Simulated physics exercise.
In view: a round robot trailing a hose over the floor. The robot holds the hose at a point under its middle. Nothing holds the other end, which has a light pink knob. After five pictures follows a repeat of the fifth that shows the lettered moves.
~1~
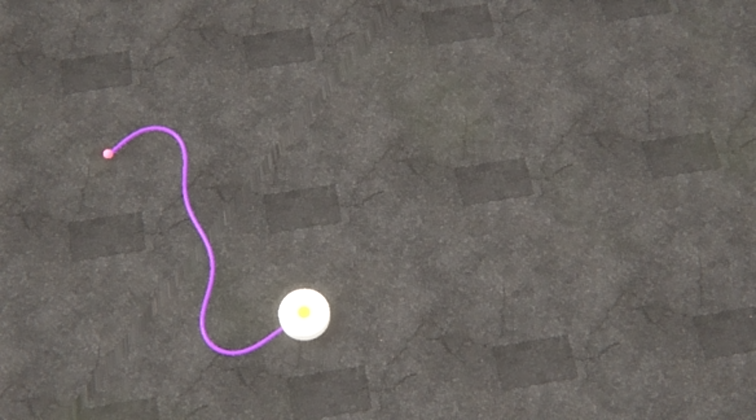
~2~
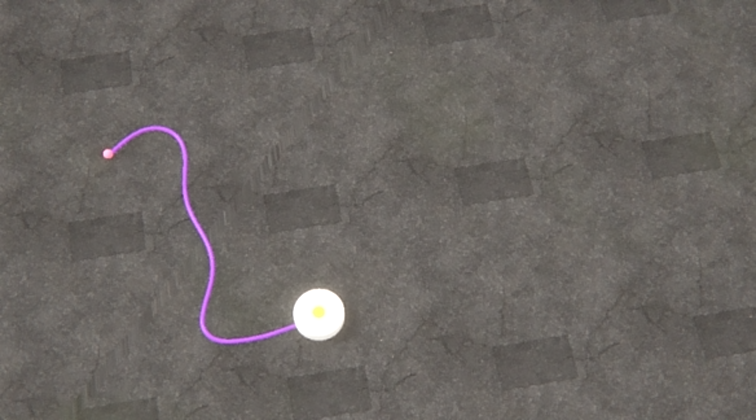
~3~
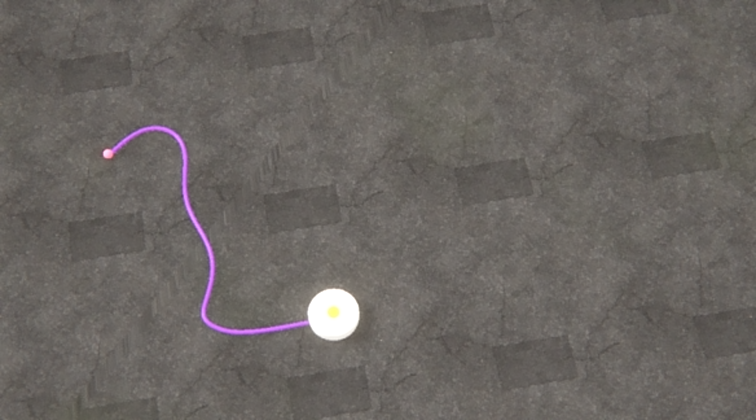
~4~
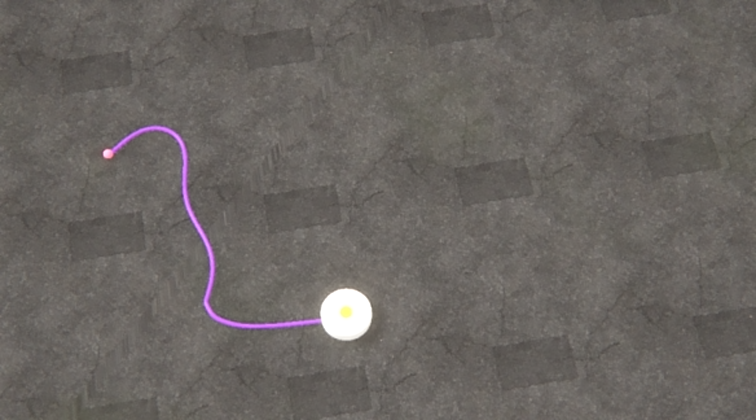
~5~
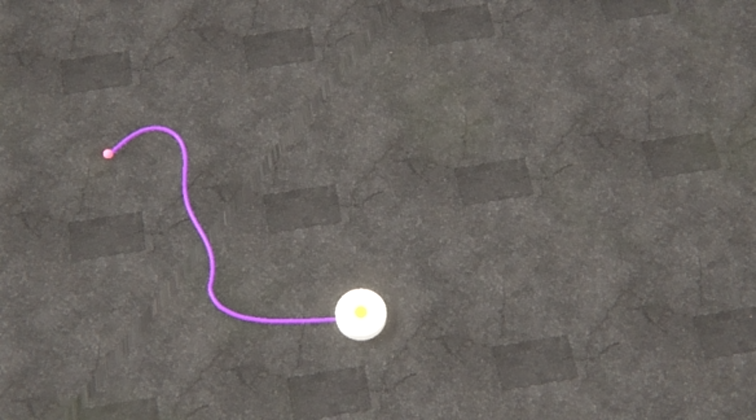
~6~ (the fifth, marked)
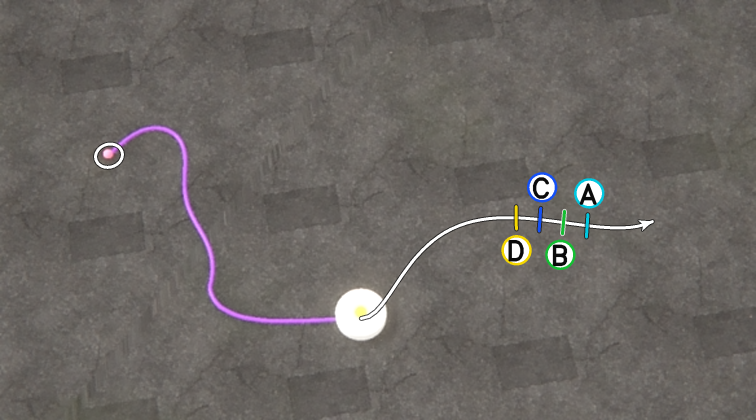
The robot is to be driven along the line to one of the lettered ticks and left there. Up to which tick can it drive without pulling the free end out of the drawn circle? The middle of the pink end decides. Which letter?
D.
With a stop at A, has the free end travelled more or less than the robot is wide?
By then, more.
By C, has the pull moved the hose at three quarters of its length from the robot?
Yes.
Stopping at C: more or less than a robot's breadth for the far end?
By then, less.
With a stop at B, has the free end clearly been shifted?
By then, yes.
On the marked copy, A at (587, 226); B at (564, 223); C at (540, 220); D at (516, 218); the ring at (109, 156); the route from (361, 319) via (489, 219) to (653, 222).
Taking D. A third of the way, robot (407, 265), middle of the hose (206, 240), free end (108, 154).
Two thirds of the way, robot (457, 223), middle of the hose (244, 224), free end (108, 154).
When it is over, robot (517, 214), middle of the hose (302, 202), free end (112, 151); the free end is still in its ring.
As for the rest, A drags the free end to (173, 161); B drags the free end to (152, 155); C drags the free end to (131, 149).
